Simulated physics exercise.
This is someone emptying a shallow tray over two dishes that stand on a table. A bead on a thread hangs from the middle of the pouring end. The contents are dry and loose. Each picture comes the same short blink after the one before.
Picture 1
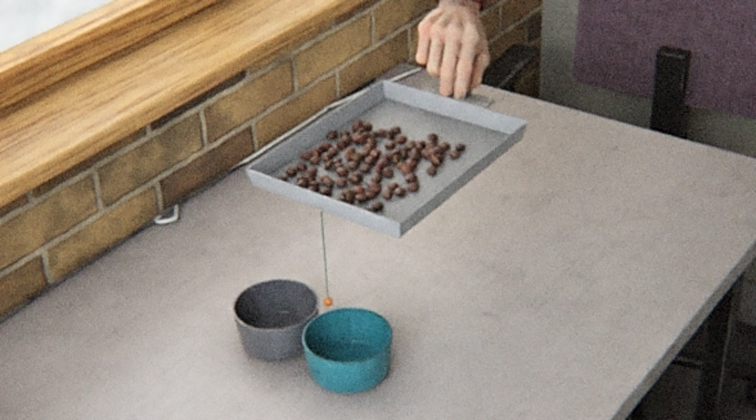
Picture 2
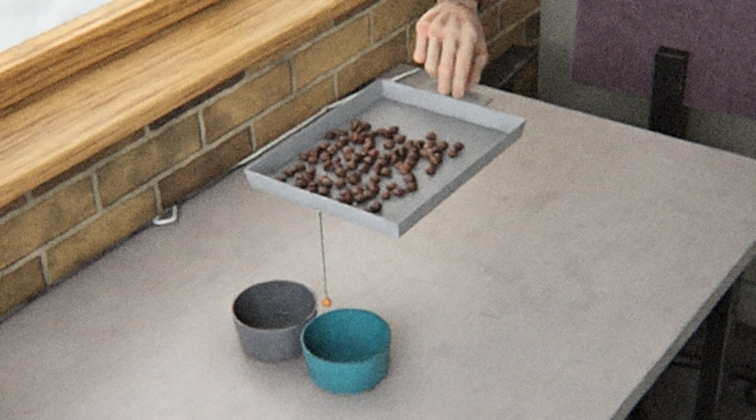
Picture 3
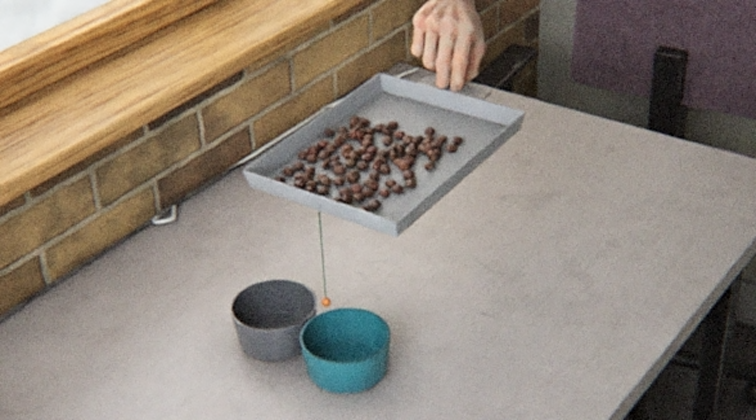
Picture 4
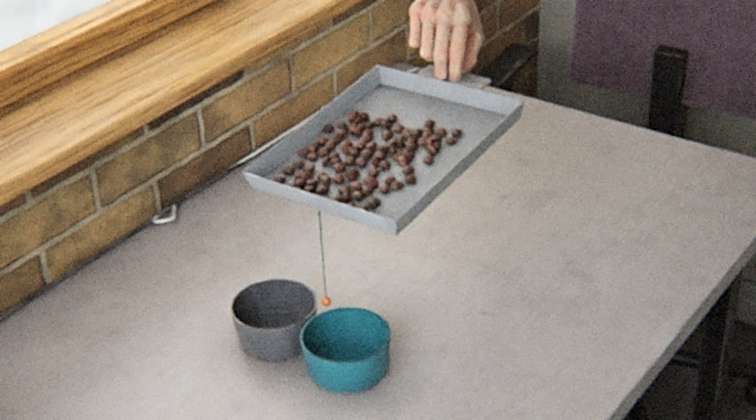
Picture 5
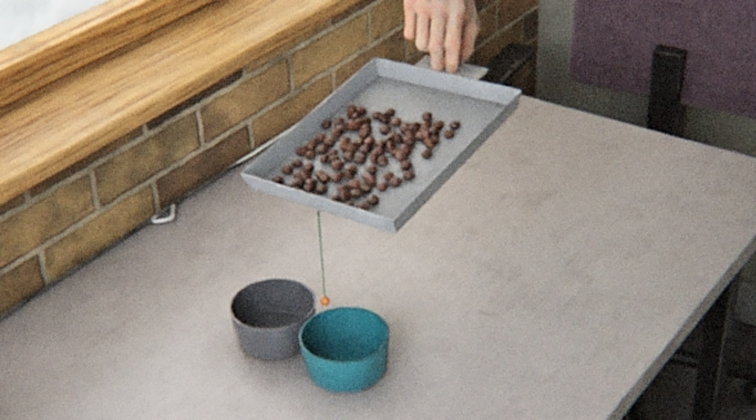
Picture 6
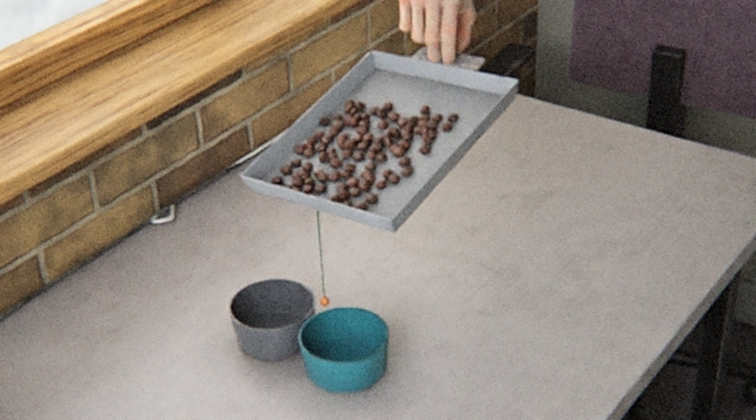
We see a hand holding a shallow gray tray of small brown pieces above a dark gray dish and a teal dish, slowly raising its handle end so the tray slants slightly, while the pieces barely shift.
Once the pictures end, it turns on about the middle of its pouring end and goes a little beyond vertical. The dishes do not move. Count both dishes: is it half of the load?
In the dishes lies the larger part of it.
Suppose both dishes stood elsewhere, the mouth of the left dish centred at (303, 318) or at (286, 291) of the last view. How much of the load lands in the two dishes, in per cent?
First some 20, then 40 per cent.
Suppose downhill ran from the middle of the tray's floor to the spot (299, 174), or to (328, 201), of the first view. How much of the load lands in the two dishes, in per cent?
Roughly 60 per cent, and 50 per cent.
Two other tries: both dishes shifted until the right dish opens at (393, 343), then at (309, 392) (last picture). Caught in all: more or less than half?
At the first place less than half, at the second the smaller part.
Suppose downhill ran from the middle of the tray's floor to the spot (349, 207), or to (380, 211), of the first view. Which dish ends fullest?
At the first place the right one, at the second the right one.
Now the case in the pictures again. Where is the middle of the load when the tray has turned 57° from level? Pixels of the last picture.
Roughly at (305, 160).
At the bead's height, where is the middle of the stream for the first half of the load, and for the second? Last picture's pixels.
Early half (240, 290), late half (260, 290).
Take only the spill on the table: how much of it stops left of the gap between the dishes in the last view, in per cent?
Close to 100 per cent.
Just after the last frame, tray tipped steeply; every one on the tray.
A moment on, tray tipped right over; roughly half on the tray; roughly a quarter in the left dish; just a few outside both; roughly a third in the air.
Further on, tray tipped past a quarter turn; just a few in the right dish; roughly two thirds in the left dish; roughly a third outside both.
When it is over, tray tipped past a quarter turn; just a few in the right dish; roughly two thirds in the left dish; roughly a third outside both.
